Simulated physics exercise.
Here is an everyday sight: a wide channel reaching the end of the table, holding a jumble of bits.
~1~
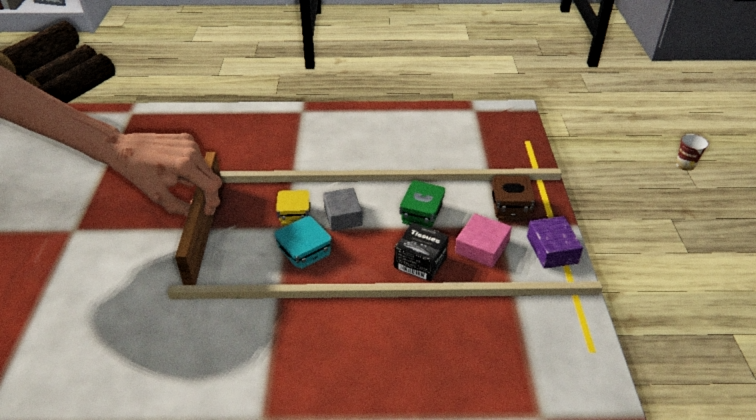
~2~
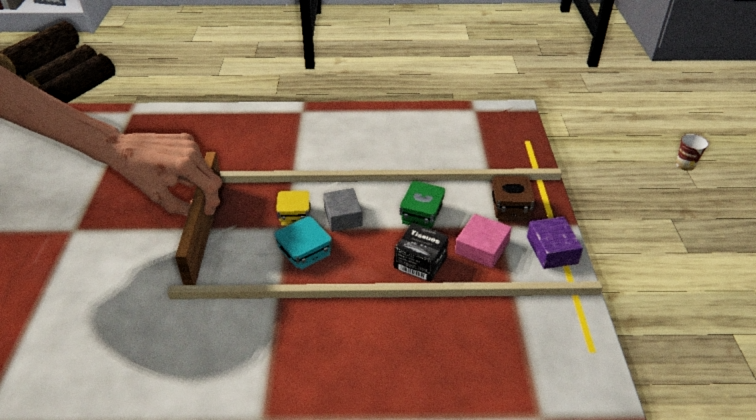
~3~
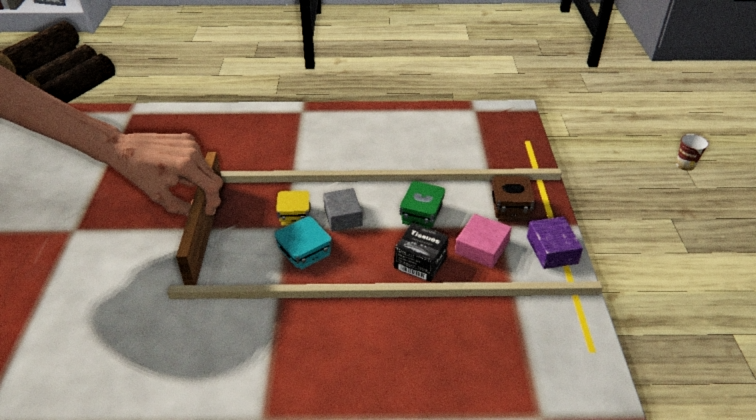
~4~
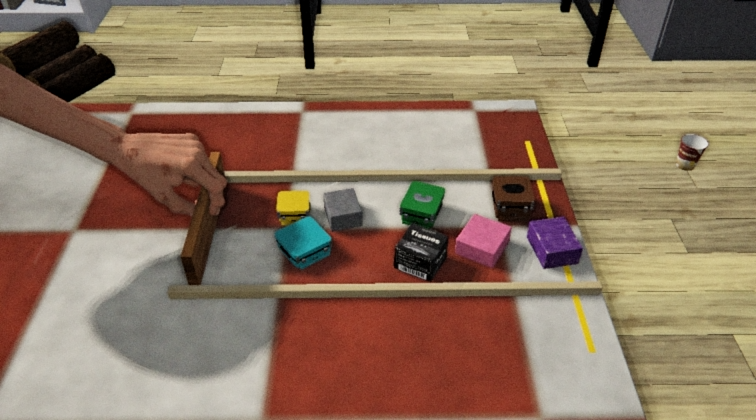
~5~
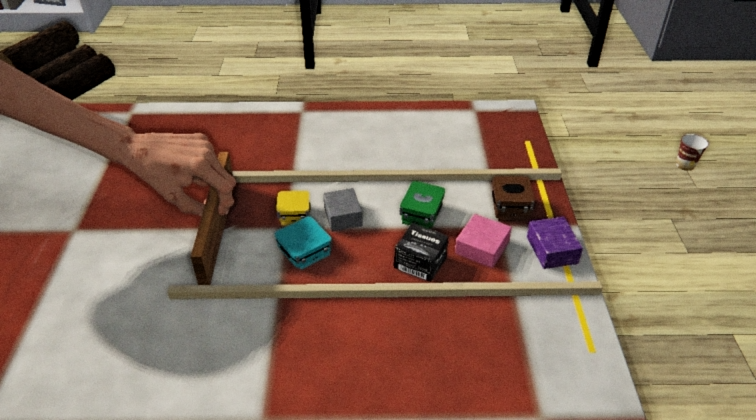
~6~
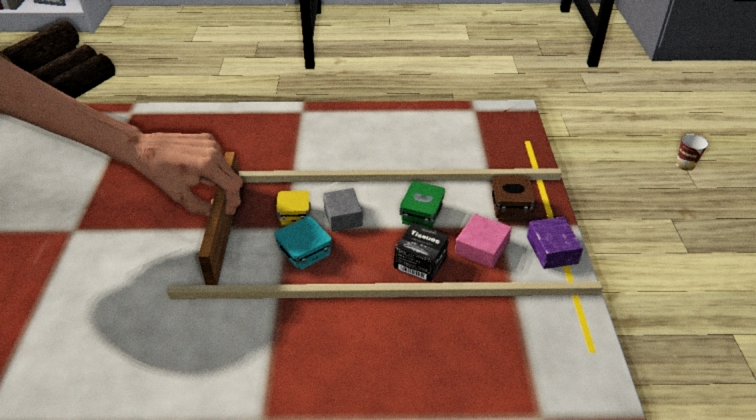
On a red-and-white checkered tabletop, a hand slides an upright wooden board slightly to the right between two thin rails, towards a jumble of small coloured blocks and cases, which stay still near and across a yellow tape line.
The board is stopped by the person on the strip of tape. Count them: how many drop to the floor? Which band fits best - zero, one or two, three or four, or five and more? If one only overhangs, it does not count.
The push knocks at least five off.
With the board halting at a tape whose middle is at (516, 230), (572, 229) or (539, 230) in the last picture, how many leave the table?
Respectively 4, 8 and 6.
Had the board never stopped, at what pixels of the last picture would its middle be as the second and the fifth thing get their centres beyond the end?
About (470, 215), then (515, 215).
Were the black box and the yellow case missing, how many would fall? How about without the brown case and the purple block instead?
You'd count 4 the first time and 4 the second time.
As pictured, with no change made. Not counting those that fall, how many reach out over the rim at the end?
That comes to 2 of them.
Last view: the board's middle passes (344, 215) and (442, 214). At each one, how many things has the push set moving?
4 and 8.
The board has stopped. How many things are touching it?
Well, it touches 2.
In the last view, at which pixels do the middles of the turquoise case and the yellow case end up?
Roughly (585, 251), and the other roughly (564, 204).
Early on, none off yet; purple block at rest near (554, 243); brown case at rest near (512, 198); pink block at rest near (483, 240).
Finally, the number that fall off is five or more; lost, grey block, black box, green case, pink block, brown case and purple block.
